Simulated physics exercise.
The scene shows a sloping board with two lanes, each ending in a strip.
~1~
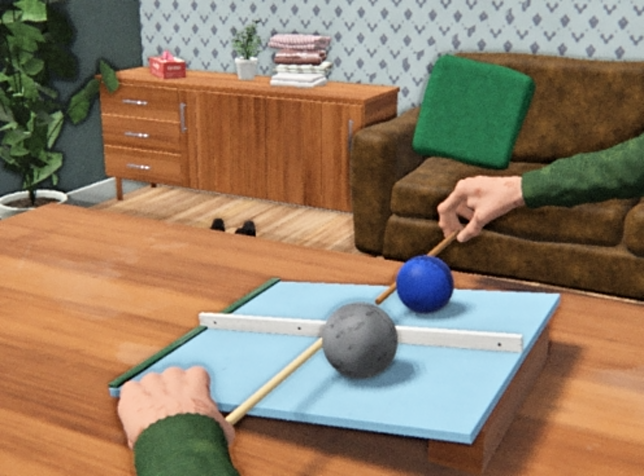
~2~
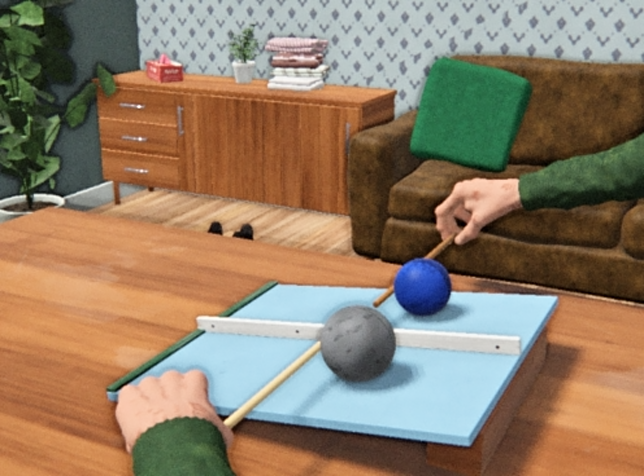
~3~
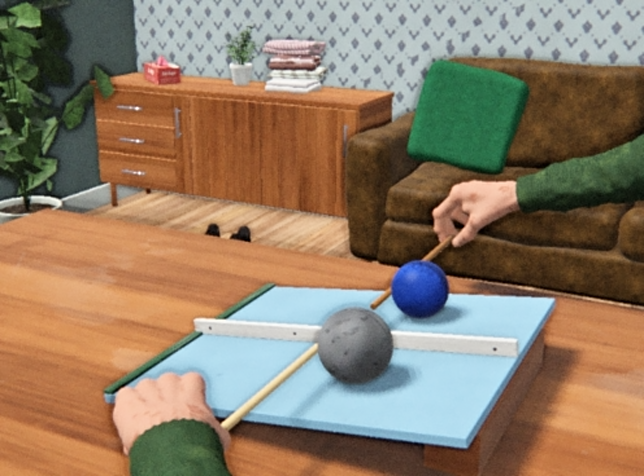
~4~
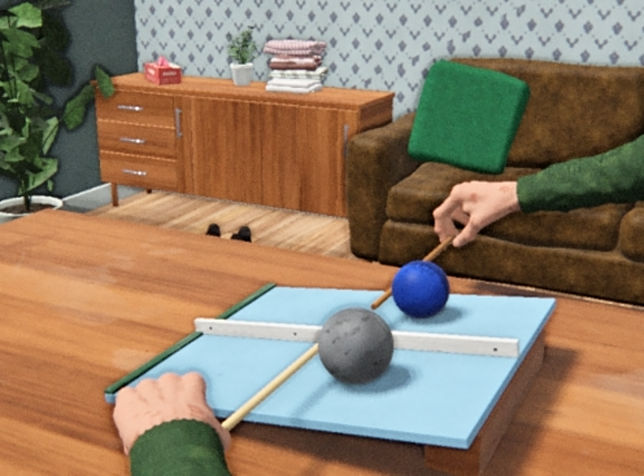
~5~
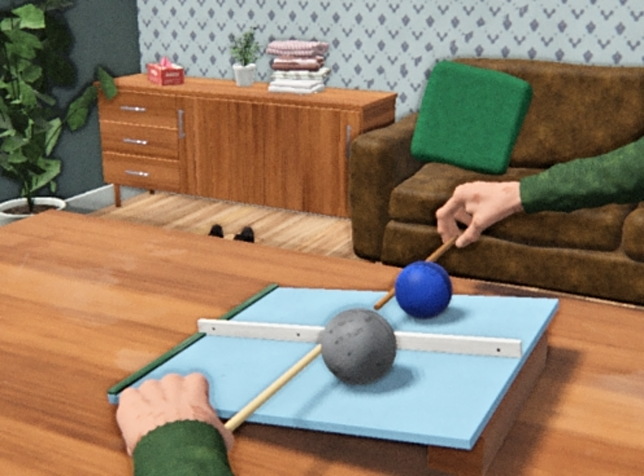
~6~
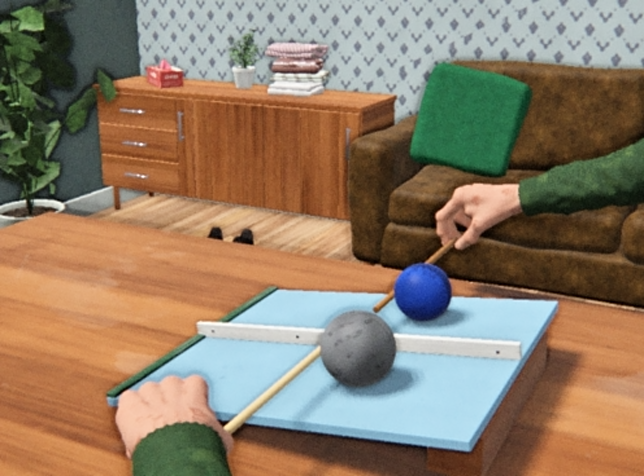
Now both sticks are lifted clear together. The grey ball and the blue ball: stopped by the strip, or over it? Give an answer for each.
The grey ball gets over the strip, the blue ball gets over the strip.
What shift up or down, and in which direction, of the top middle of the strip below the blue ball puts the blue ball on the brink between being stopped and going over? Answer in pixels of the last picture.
Roughly 8 pixels upward.
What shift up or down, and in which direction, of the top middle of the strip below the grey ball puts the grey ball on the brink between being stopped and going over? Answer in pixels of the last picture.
A shift of 8 pixels, going up.
Then, 0.66 s past the last view, grey ball rolling on the board near (233, 340); blue ball rolling on the board near (312, 289).
Then, 1.14 s past the last view, grey ball off the board near (57, 323); blue ball off the board near (153, 279).
Finally, the grey ball runs past the strip; the blue ball runs past the strip.
